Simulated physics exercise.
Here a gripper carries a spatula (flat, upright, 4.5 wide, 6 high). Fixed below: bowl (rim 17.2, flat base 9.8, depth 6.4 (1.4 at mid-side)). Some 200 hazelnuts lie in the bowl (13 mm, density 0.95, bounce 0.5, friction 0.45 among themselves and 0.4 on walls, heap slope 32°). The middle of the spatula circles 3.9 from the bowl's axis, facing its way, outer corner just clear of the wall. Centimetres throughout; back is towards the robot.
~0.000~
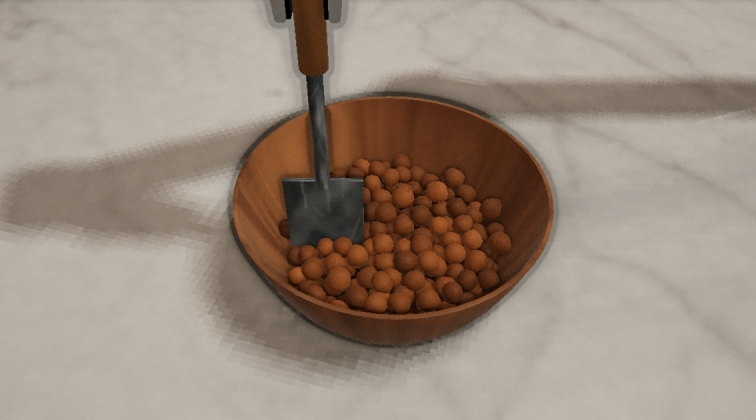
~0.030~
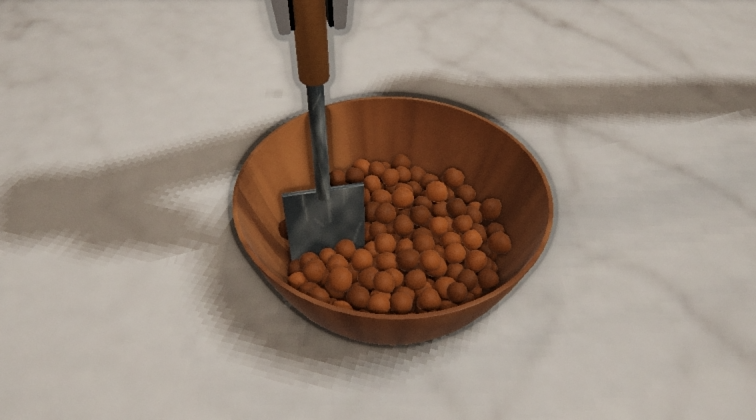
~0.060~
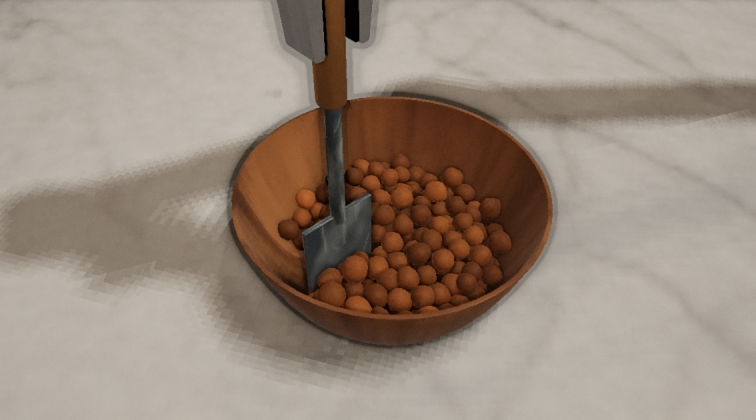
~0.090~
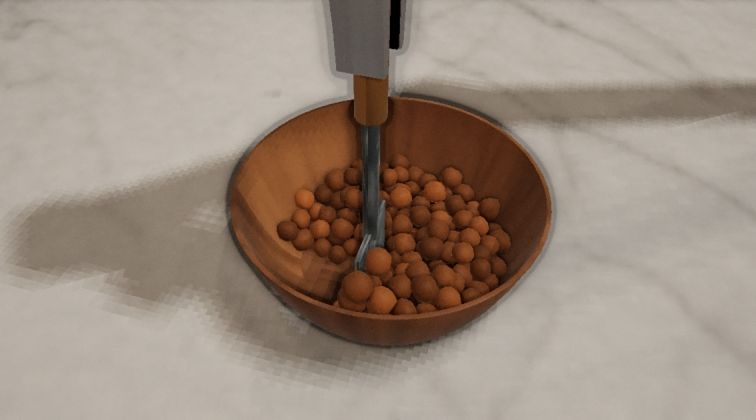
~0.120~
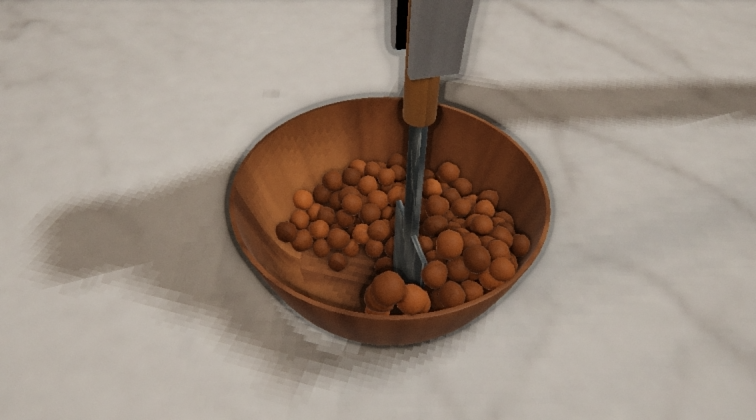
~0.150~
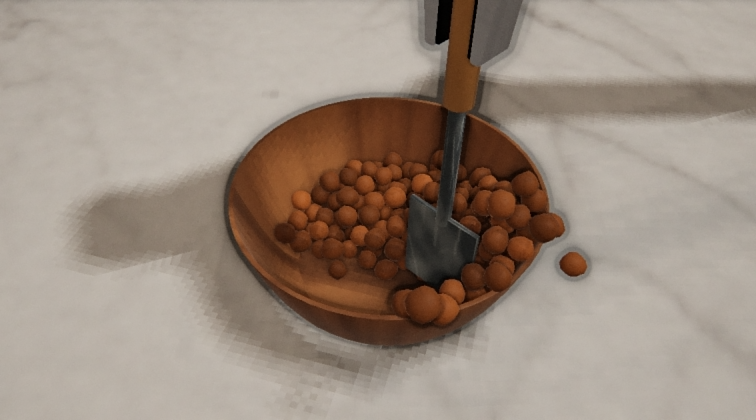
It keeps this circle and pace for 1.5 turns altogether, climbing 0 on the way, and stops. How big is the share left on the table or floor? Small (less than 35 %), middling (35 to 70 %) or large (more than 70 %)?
Share on the table or floor: Middling (35 to 70 %).
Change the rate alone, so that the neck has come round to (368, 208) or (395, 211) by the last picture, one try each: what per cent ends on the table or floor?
Some 10 and 20 per cent.
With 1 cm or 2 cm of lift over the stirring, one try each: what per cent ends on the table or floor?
Some 40 and 30 per cent.
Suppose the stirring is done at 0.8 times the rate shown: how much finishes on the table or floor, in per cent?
Some 30 per cent.
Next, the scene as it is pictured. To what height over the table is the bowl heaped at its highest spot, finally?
About 4.5 cm.
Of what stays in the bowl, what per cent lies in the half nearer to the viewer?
Roughly 40 per cent.
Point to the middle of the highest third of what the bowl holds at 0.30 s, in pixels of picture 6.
Around (331, 130).
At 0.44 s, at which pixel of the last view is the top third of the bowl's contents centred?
At about (408, 278).
After 0.30 s, 289° round, highest piece 11 above the table; 161 in the bowl, 9 on the table or floor, 31 in flight or on the tool.
After 0.44 s, 82° round, highest piece 8 above the table; 134 in the bowl, 51 on the table or floor, 16 in flight or on the tool.
After 0.72 s, 180° round, highest piece 5 above the table; 112 in the bowl, 88 on the table or floor, 1 in flight or on the tool.
After 1.42 s, 180° round, highest piece 4 above the table; 112 in the bowl, 89 on the table or floor.
At rest, 112 in the bowl, 89 on the table or floor. That is 44 % on the table or floor.
